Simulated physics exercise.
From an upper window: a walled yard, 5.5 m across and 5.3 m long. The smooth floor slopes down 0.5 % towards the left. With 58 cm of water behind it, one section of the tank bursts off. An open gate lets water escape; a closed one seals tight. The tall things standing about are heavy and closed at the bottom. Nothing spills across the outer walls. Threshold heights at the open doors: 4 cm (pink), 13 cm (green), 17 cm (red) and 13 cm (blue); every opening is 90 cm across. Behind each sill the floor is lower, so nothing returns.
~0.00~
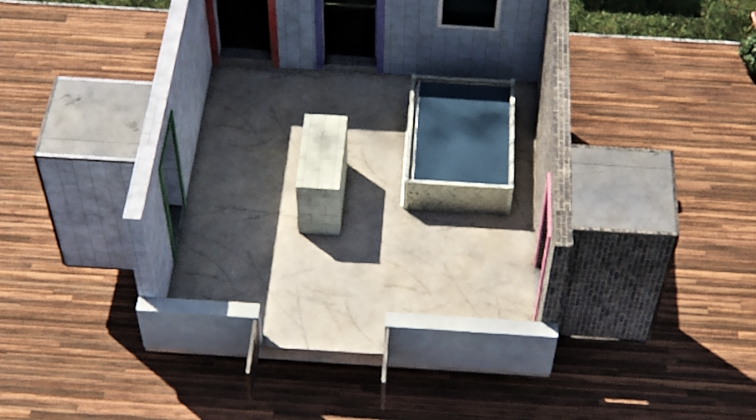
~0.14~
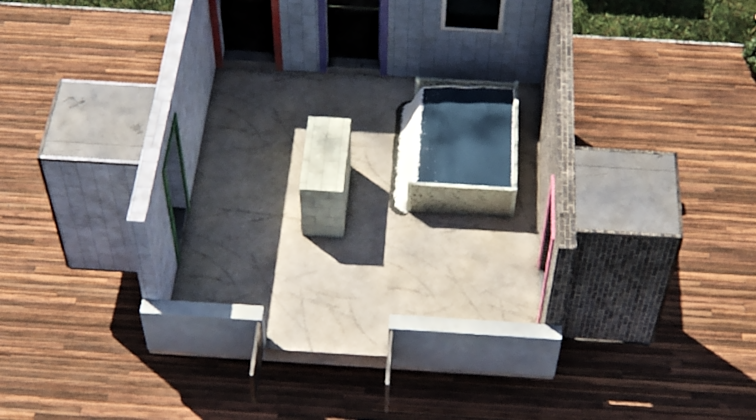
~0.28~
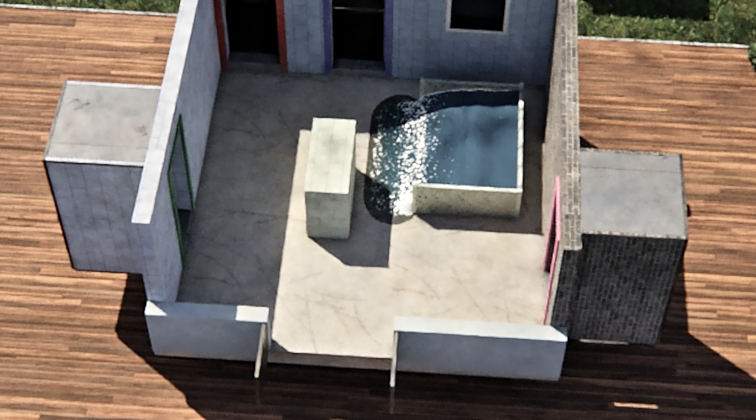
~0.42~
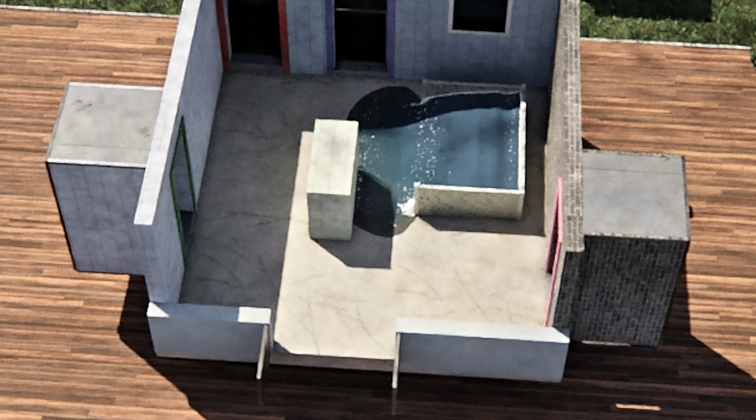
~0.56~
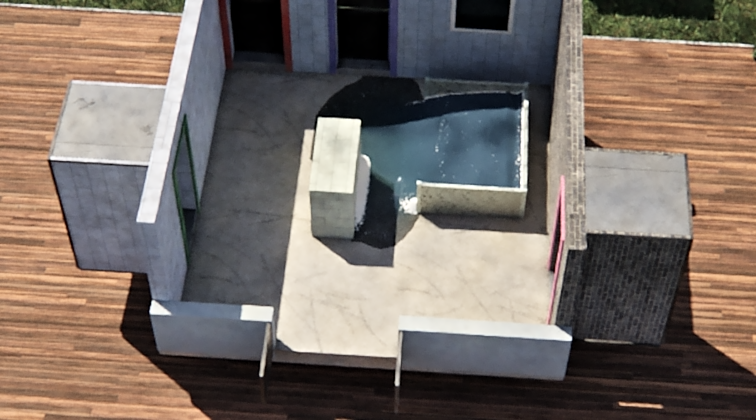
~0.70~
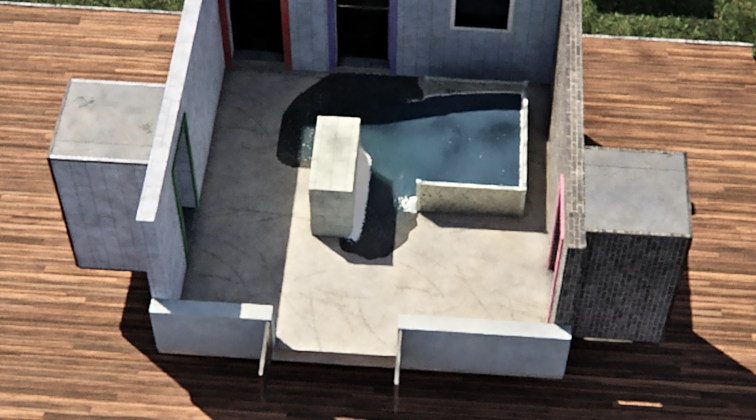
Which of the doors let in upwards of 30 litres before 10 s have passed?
The water let in: At the pink door it stays under the limit; at the green door it stays under the limit; at the red door it exceeds the limit; at the blue door it does not reach the limit.
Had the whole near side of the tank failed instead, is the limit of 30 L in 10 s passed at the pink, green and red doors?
Against that limit: Pink past it, green not over, red under.
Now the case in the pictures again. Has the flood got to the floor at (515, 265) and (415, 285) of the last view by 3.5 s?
In turn: Not reached, flooded.
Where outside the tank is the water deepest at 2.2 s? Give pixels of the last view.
At about (225, 71).
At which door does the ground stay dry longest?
It is the pink one.
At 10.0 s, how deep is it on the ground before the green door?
Some 6.5 cm.
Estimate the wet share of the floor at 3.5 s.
Near 70 per cent is wet.
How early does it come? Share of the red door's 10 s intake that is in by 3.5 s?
About 90 per cent.
After 1.4 s water covers 40 % of the floor and is deepest (38 cm) near (363, 178); pink door not reached, green door not reached, red door 7 cm at the sill, 0 L in, blue door 13 cm at the sill, 0 L in.
After 2.2 s water covers 55 % of the floor and is deepest (42 cm) near (225, 71); pink door not reached, green door 3 cm at the sill, 0 L in, red door 30 cm at the sill, 17 L in, blue door 11 cm at the sill, 0 L in.
After 3.5 s water covers 70 % of the floor and is deepest (23 cm) near (225, 71); pink door 3 cm at the sill, 0 L in, green door 6 cm at the sill, 0 L in, red door 22 cm at the sill, 77 L in, blue door 14 cm at the sill, 5 L in.
After 6.0 s water covers 95 % of the floor and is deepest (16 cm) near (224, 331); pink door 4 cm at the sill, 4 L in, green door 5 cm at the sill, 0 L in, red door 9 cm at the sill, 84 L in, blue door 7 cm at the sill, 7 L in.
After 10.0 s water covers 95 % of the floor and is deepest (8 cm) near (359, 213); pink door 5 cm at the sill, 5 L in, green door 7 cm at the sill, 0 L in, red door 5 cm at the sill, 84 L in, blue door 4 cm at the sill, 7 L in.
